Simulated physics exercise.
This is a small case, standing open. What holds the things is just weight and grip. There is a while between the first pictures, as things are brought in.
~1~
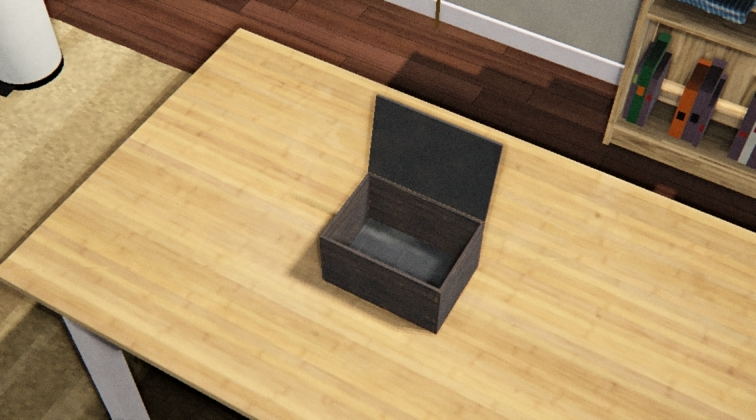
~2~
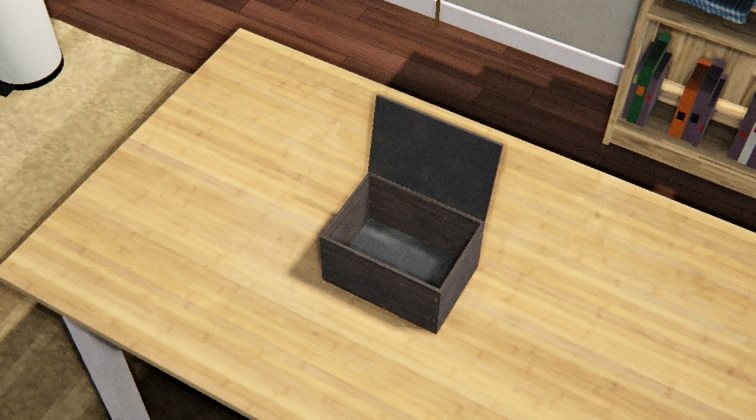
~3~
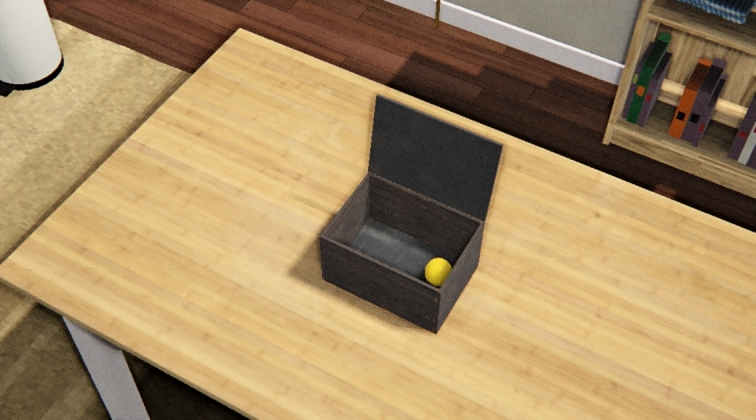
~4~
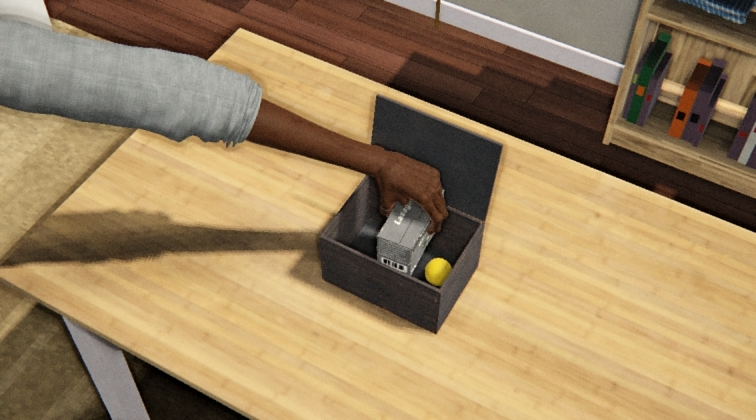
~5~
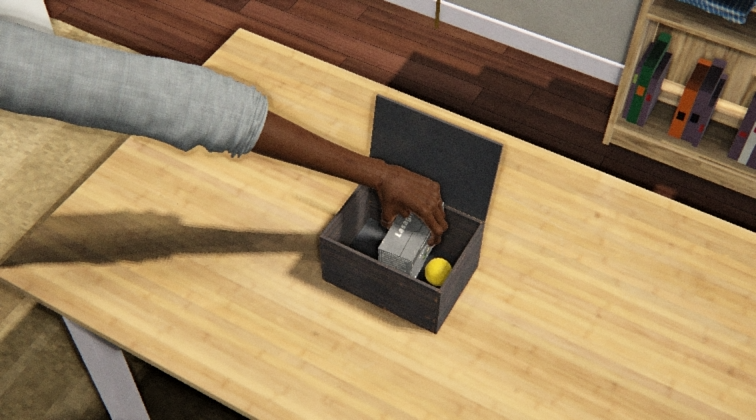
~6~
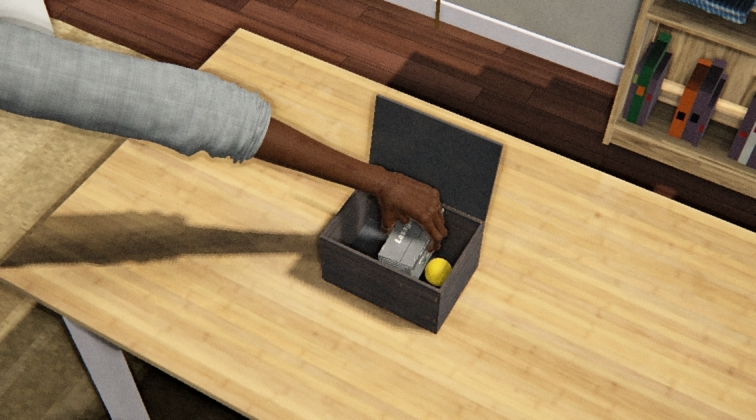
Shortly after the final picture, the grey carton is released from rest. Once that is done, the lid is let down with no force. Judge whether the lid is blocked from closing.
Judgement: Not blocked, the lid closes.
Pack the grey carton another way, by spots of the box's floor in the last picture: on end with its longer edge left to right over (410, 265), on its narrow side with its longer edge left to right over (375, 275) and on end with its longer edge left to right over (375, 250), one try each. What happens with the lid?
First try: A gap remains; second try: No gap; third try: A gap remains.
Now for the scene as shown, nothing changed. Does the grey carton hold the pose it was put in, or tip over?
Simply put, it remains unturned.
Then, 0.90 s later than the last frame, lid starting down; grey carton moved a little near (407, 258); yellow lemon moved a little.
Then, 1.60 s later than the last frame, lid 58° above the rim; grey carton moved a little near (407, 258); yellow lemon moved a little.
Then, 2.00 s later than the last frame, lid 21° above the rim; grey carton moved a little near (407, 258); yellow lemon moved a little.
When it is over, lid shut; moved from the start, grey carton; yellow lemon as before. End places, in pixels of the last picture, grey carton near (407, 258).
